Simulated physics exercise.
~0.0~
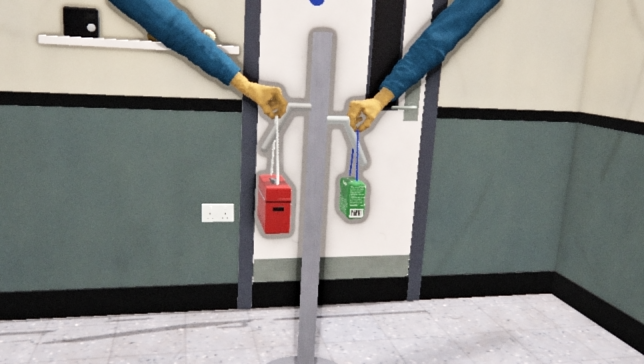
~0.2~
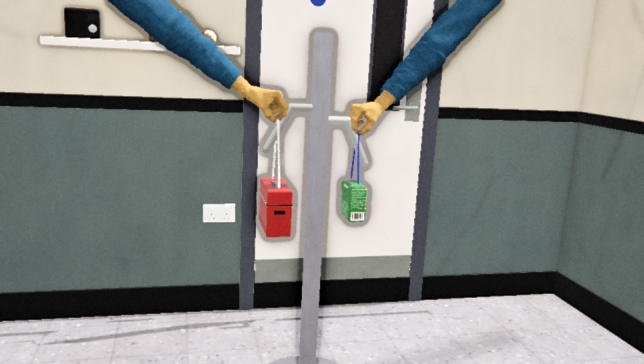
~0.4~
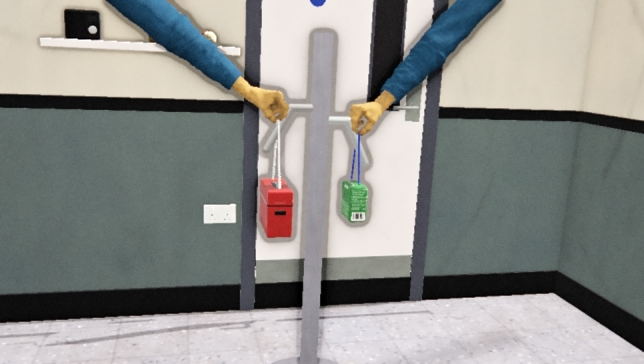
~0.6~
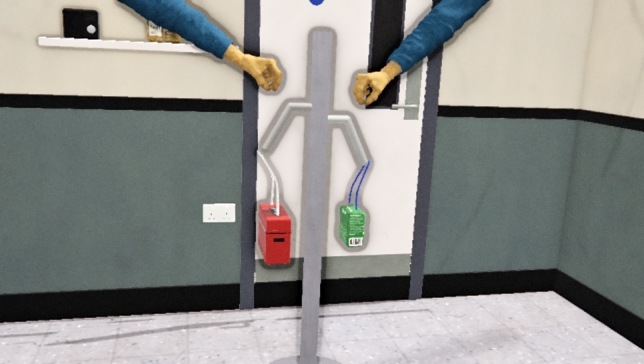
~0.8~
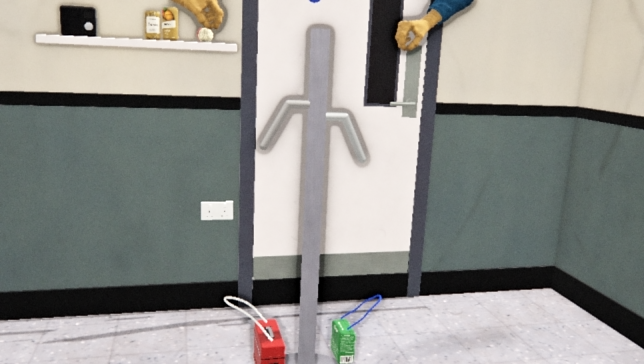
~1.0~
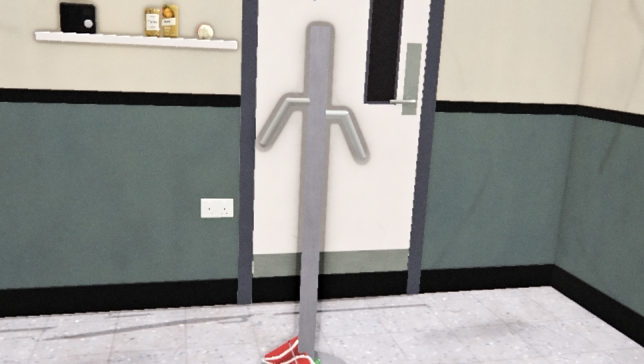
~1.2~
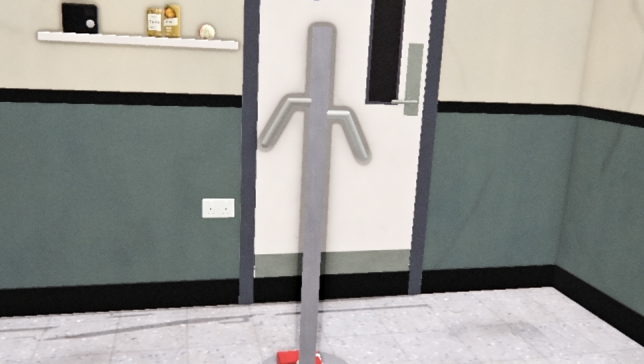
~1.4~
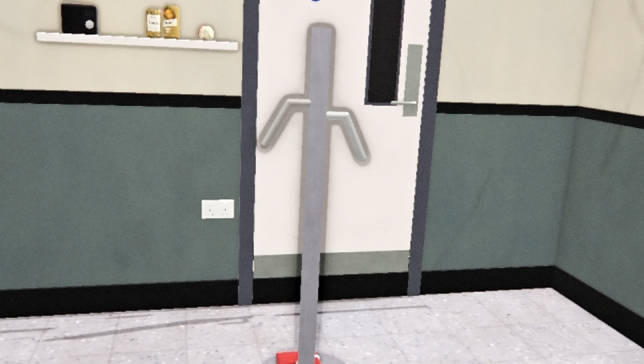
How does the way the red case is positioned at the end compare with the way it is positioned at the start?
At the start the red case hangs upright by its white loop, while at the end it lies on its side on the floor at the foot of the stand.
